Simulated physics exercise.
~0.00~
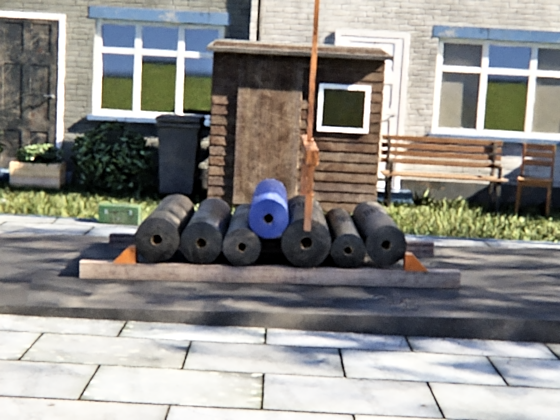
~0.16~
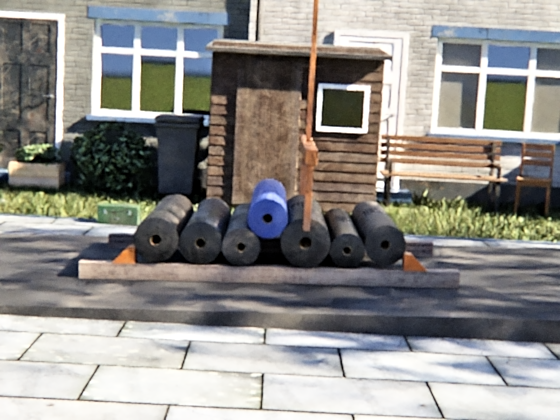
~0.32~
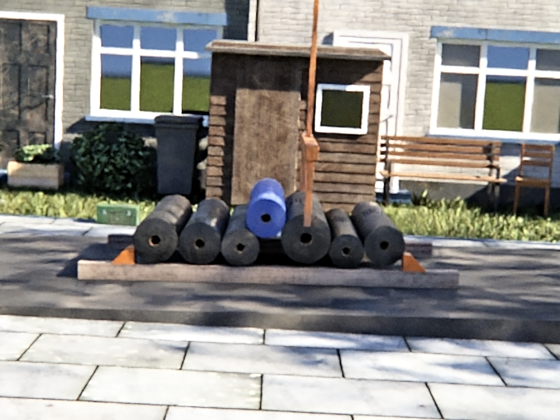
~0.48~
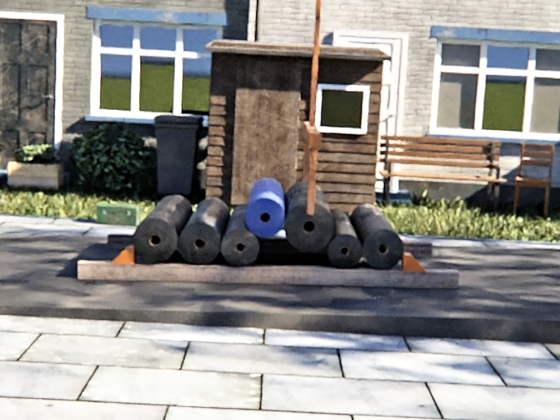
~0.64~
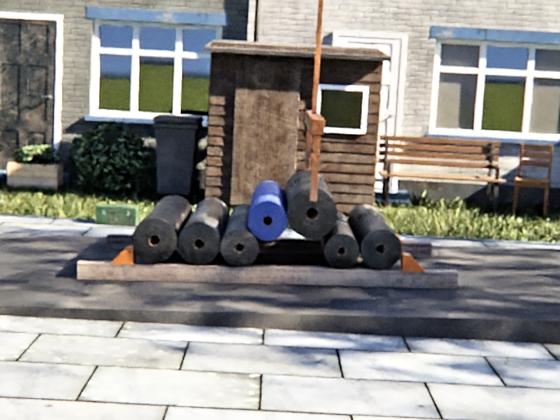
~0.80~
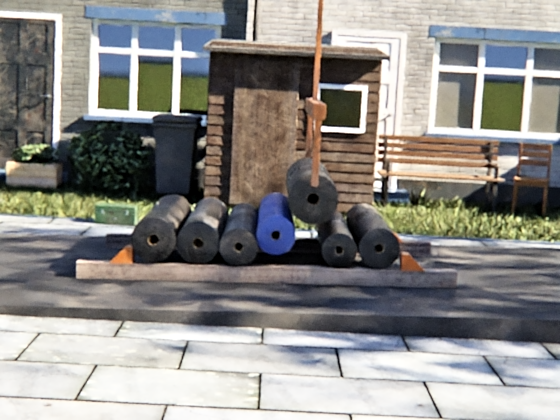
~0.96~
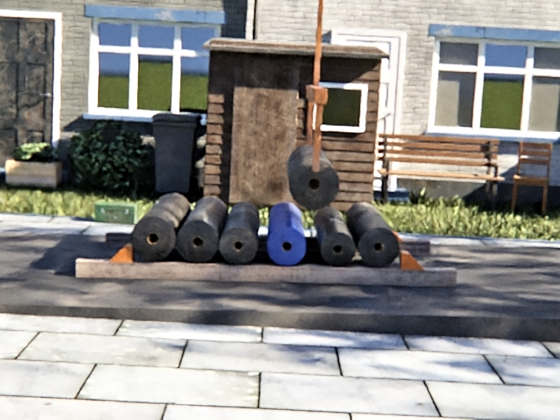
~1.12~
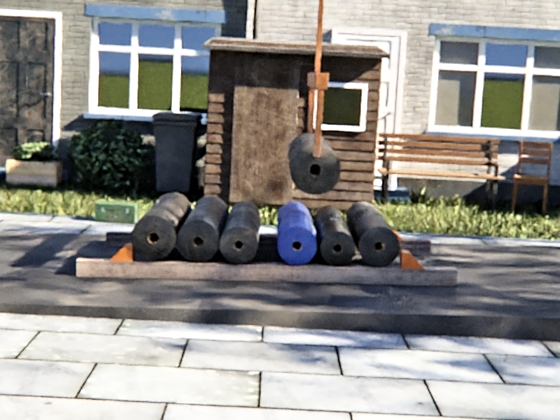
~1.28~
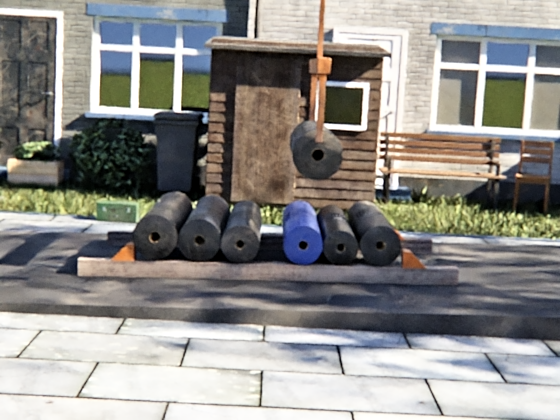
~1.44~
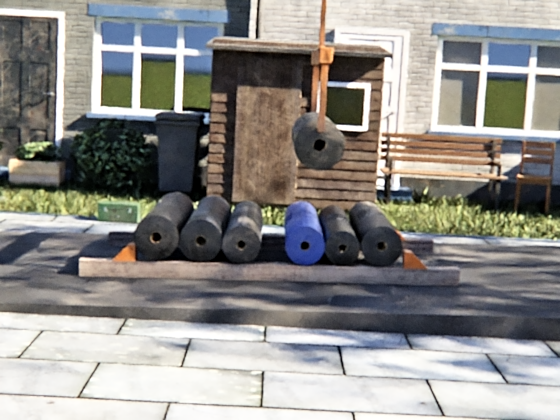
At the start, seven dark rolls, one of them blue, lie end-on across wooden bearers between orange wedges, in front of a small shed. The blue roll sits slightly raised beside a black roll hanging from an orange lifting beam. The beam rises and draws that black roll up out of the row. As it clears its neighbours, the blue roll drops into the space and then rolls right. It comes up against the black roll on that side, leaving a gap on its left, while the lifted roll still hangs above, climbing.
